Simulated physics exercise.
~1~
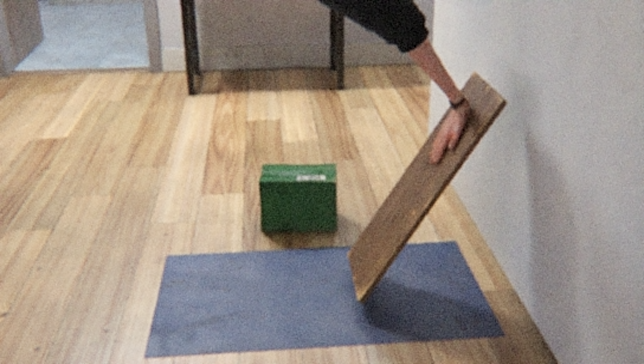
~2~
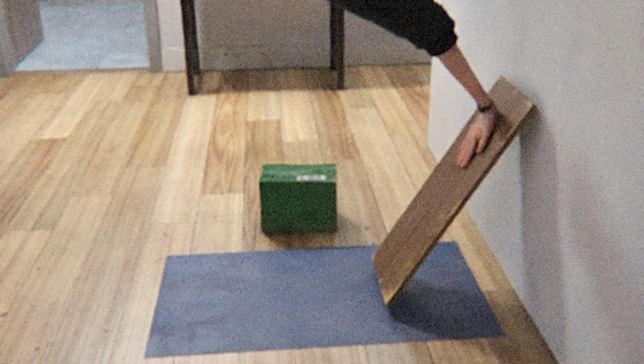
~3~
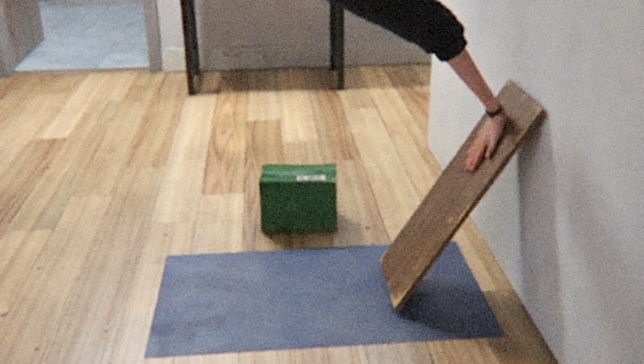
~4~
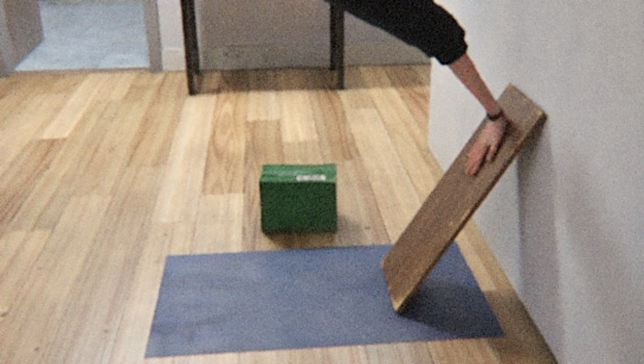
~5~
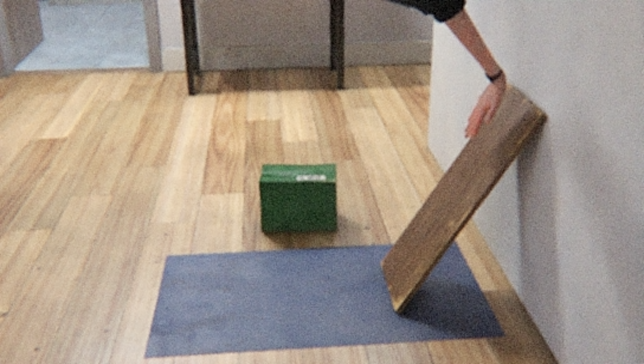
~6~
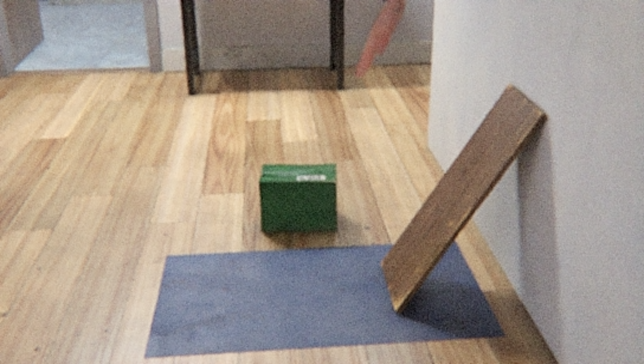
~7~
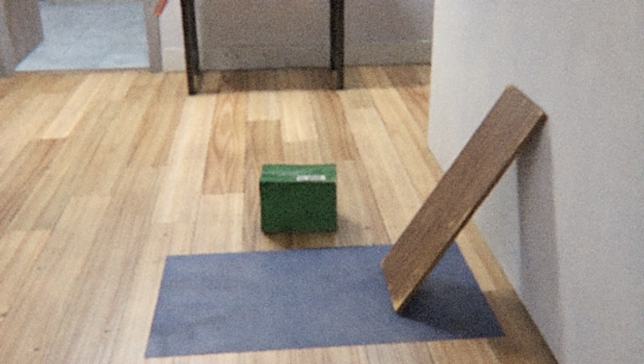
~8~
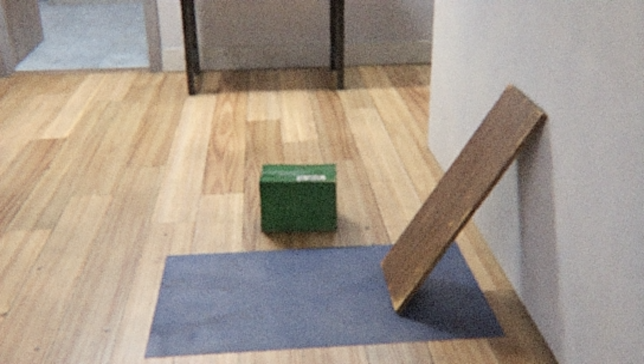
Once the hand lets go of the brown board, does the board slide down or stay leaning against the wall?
The brown board stays leaning against the wall after the hand lets go.
